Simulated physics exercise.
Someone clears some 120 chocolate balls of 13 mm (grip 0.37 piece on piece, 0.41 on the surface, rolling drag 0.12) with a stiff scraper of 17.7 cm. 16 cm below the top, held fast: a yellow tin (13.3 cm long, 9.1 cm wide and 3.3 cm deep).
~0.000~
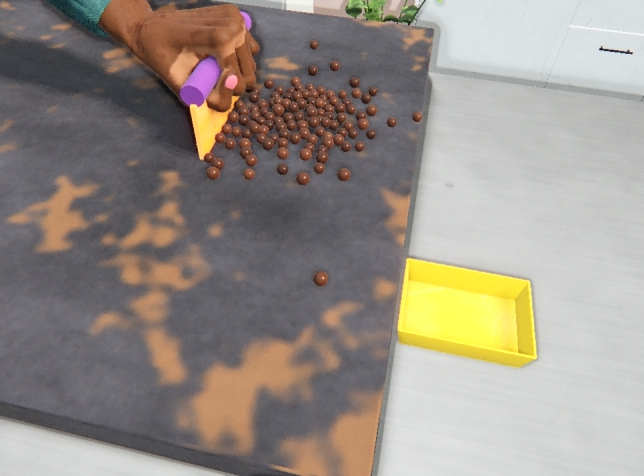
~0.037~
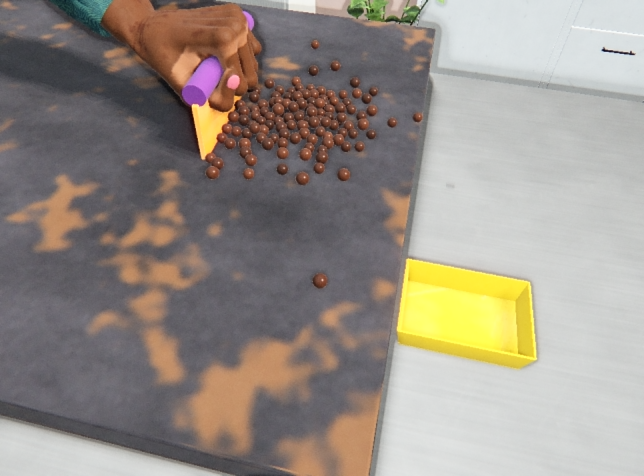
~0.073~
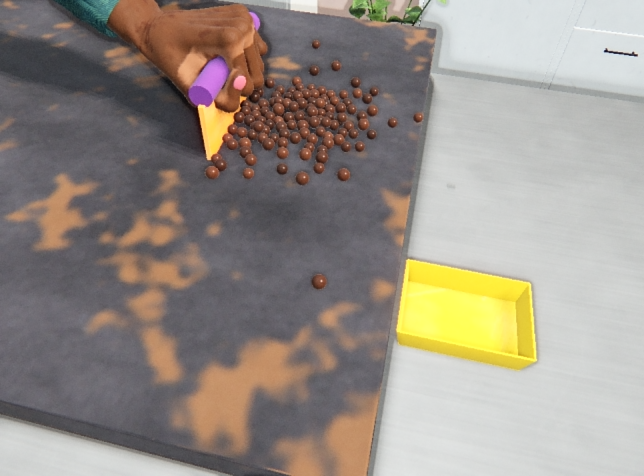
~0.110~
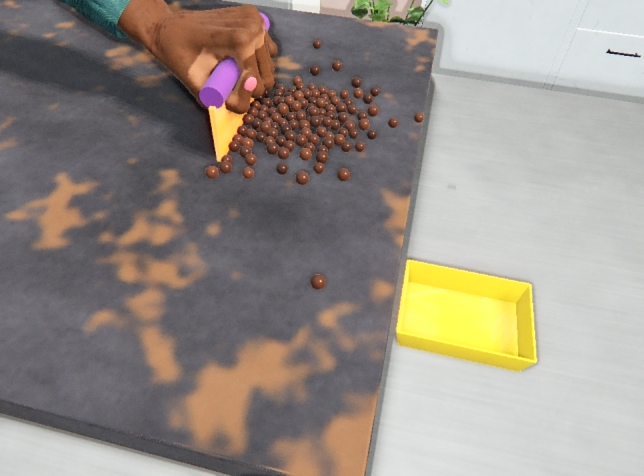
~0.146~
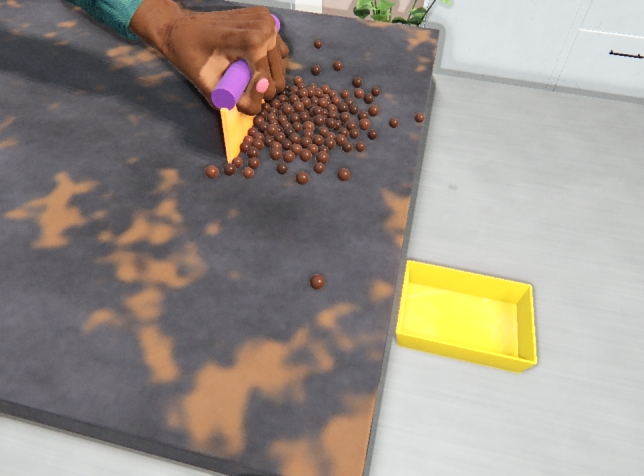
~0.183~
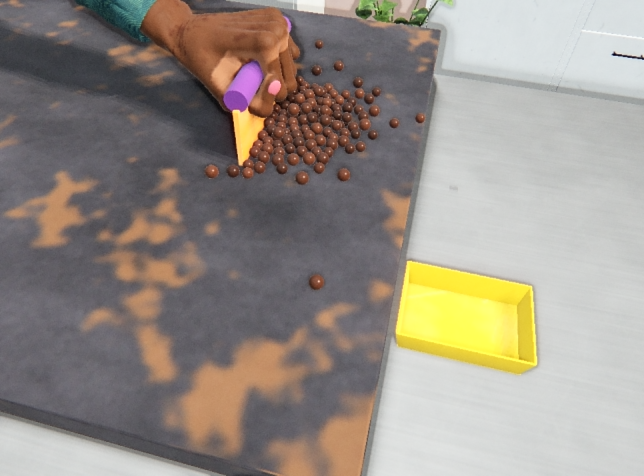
The clip shows a hand gripping a purple-handled yellow scraper on a dark, brown-patched surface, starting almost still, then pushing a cluster of small chocolate balls slightly rightward, while a lone ball and a yellow tin sit nearby.
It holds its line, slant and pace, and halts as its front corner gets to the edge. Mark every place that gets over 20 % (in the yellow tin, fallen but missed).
Yellow tin: Under, missed: Over.
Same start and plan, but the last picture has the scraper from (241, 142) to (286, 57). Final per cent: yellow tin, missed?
Yellow tin 30, missed 30.
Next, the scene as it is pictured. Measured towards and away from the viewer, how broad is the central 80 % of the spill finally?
Some 24 cm.
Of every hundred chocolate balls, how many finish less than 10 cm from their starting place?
Roughly 20 per cent.
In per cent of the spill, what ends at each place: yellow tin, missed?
Yellow tin 5, missed 70.
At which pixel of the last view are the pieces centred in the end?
Near (452, 245).
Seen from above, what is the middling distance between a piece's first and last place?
About 22 cm.
After 0.45 s, scraper 14 cm from its start, spill 22 cm wide; still on top 100 %.
After 0.72 s, scraper 22 cm from its start, spill 24 cm wide; off the edge, not caught 55 %, still on top 40 %.
After 0.95 s, scraper 22 cm from its start, spill 26 cm wide; yellow tin 5 %, off the edge, not caught 70 %, still on top 25 %.
In the end, at 1.7 s, yellow tin 5 %, fallen but missed 70 %, still on top 25 %.
